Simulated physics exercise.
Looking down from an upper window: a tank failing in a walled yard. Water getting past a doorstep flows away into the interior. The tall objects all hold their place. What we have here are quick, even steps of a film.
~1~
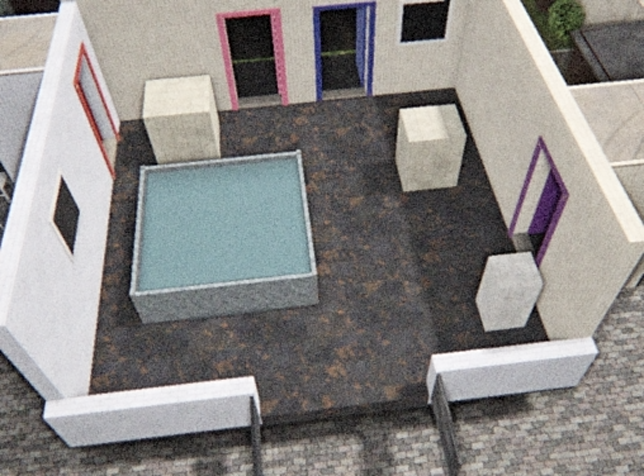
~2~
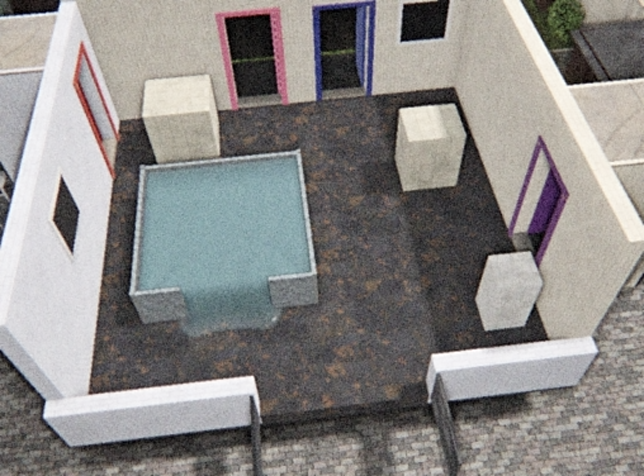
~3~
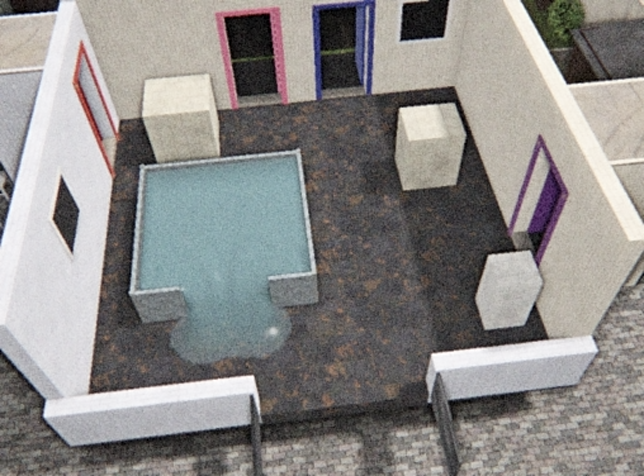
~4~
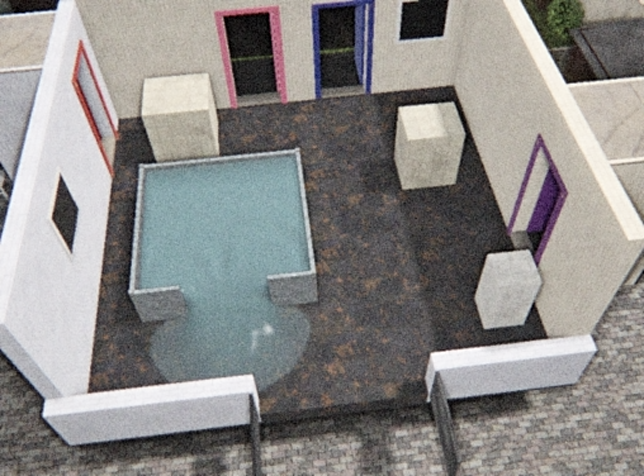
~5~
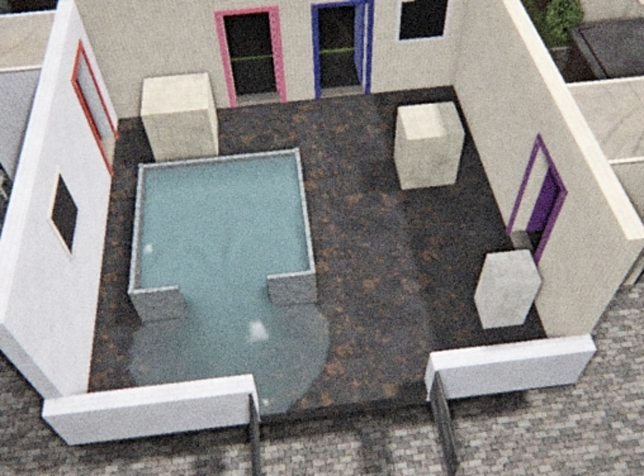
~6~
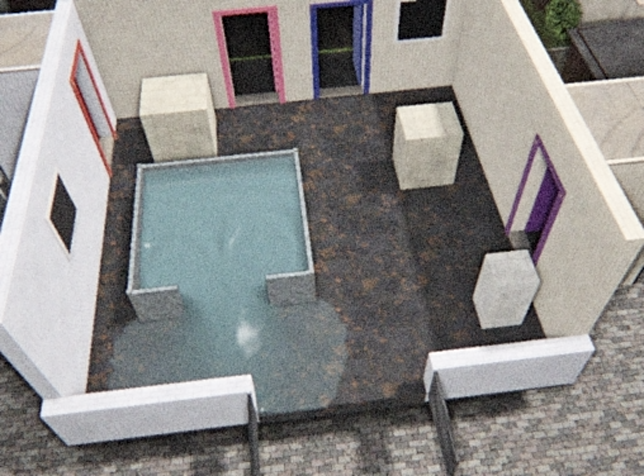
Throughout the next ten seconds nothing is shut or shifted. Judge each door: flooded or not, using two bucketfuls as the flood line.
The purple door is not flooded. The pink door is not flooded. The red door is flooded. The blue door is not flooded.
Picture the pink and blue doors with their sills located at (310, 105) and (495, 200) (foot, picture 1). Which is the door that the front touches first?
The one in red, as it turns out.
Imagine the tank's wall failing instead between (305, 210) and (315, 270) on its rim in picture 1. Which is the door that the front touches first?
You want the purple one.
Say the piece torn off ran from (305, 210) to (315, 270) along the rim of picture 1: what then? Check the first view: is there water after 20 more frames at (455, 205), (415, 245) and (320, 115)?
Going in your order, I'd say drenched, then drenched, then still bare.
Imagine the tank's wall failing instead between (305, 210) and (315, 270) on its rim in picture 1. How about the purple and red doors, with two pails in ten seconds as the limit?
The purple door ends up above, while the red door falls short.
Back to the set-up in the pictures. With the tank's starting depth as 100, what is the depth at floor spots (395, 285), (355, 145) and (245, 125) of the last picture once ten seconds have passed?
I'd put them at close to 4 per cent, then 6 per cent, then 2 per cent.
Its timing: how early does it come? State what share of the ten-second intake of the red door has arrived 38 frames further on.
Share by then: About 15 in a hundred.
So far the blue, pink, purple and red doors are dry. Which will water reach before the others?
The door marked red.
A moment on, water covers 15 % of the floor; the purple door not reached, the pink door not reached, the red door not reached, the blue door not reached.
Next, water covers 20 % of the floor; the purple door not reached, the pink door not reached, the red door not reached, the blue door not reached.
Then, water covers 35 % of the floor; the purple door not reached, the pink door not reached, the red door wet at the sill, nothing in, the blue door not reached.
Later, water covers 60 % of the floor; the purple door wet at the sill, nothing in, the pink door wet at the sill, nothing in, the red door over two buckets in, the blue door wet at the sill, nothing in.
In the end, water covers 90 % of the floor; the purple door wet at the sill, nothing in, the pink door wet at the sill, nothing in, the red door far over two buckets in, the blue door wet at the sill, nothing in.
